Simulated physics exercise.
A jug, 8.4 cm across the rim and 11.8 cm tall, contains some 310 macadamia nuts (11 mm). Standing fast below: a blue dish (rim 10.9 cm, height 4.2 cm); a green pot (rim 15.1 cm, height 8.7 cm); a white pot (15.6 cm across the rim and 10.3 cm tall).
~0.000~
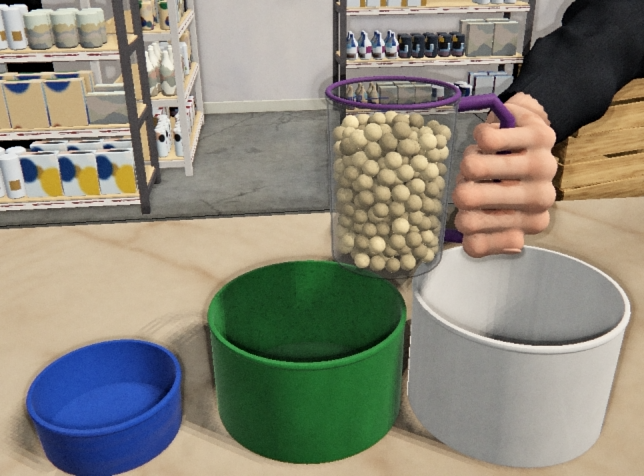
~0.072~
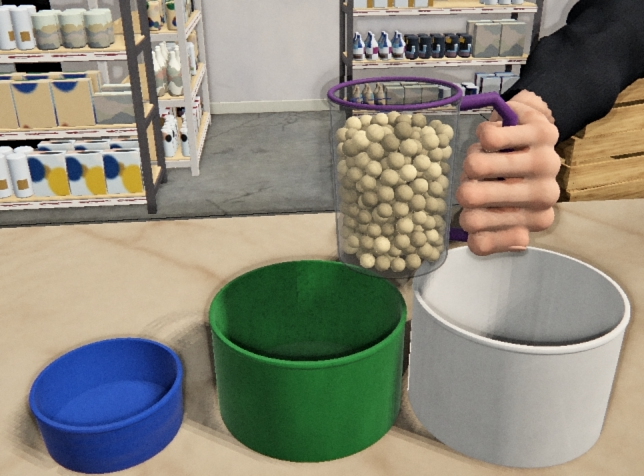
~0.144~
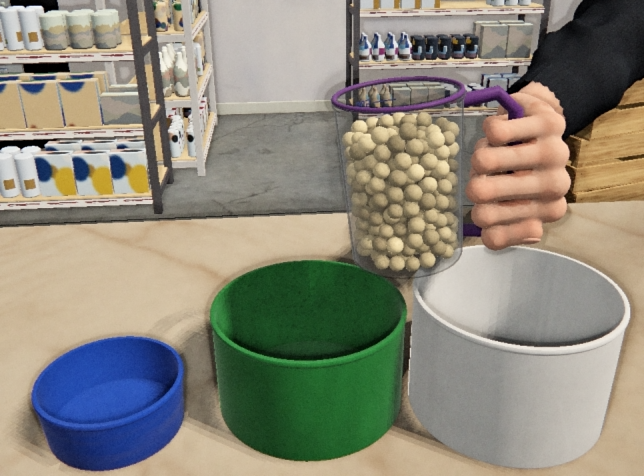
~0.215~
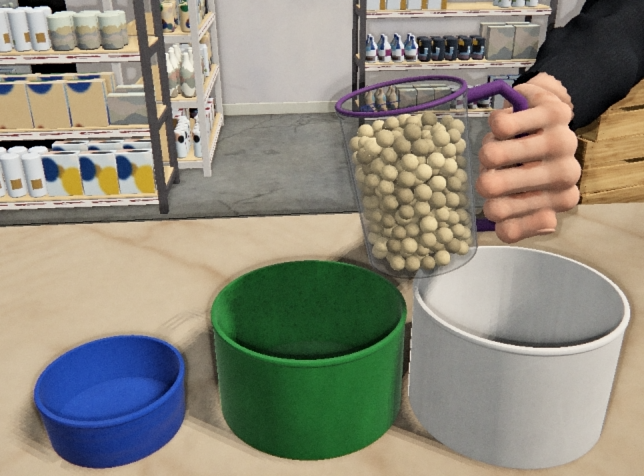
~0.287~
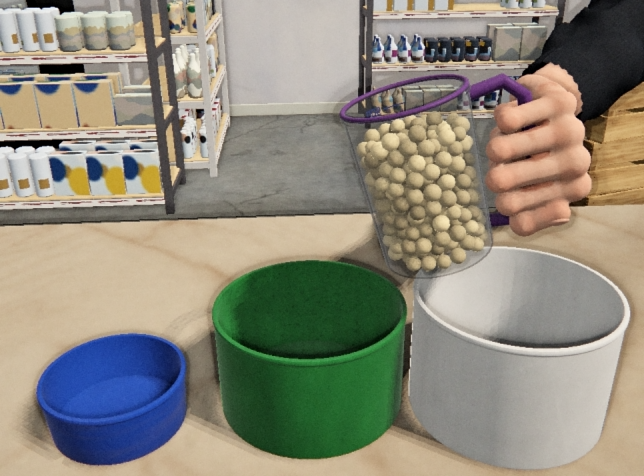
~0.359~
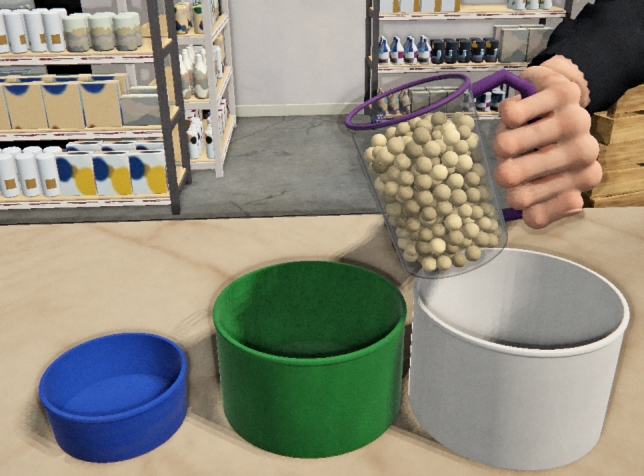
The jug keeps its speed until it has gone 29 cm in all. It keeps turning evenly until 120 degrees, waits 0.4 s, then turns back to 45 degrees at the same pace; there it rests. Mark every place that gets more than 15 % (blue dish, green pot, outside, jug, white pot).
In the blue dish: Below; in the green pot: Below; outside everything: Below; in the jug: Below; in the white pot: Above.
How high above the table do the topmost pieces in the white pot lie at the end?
Roughly 4.0 cm.
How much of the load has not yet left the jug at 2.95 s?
Roughly 0 per cent.
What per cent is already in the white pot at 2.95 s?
Some 100 per cent.
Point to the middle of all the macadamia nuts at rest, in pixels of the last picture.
At about (494, 378).
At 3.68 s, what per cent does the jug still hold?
Some 0 per cent of the load.
After 1.35 s, tilt 87 degrees; jug 100 %; middle of all pieces near (568, 183).
Then, at 2.18 s, tilt 120 degrees; white pot 100 %; middle of all pieces near (498, 369).
Then, at 2.95 s, tilt 80 degrees; white pot 100 %; middle of all pieces near (496, 380).
After 3.68 s, tilt 45 degrees; white pot 100 %; middle of all pieces near (496, 380).
In the end, at 3.9 s, blue dish 0 %, green pot 0 %, outside 0 %, jug 0 %, white pot 100 %.
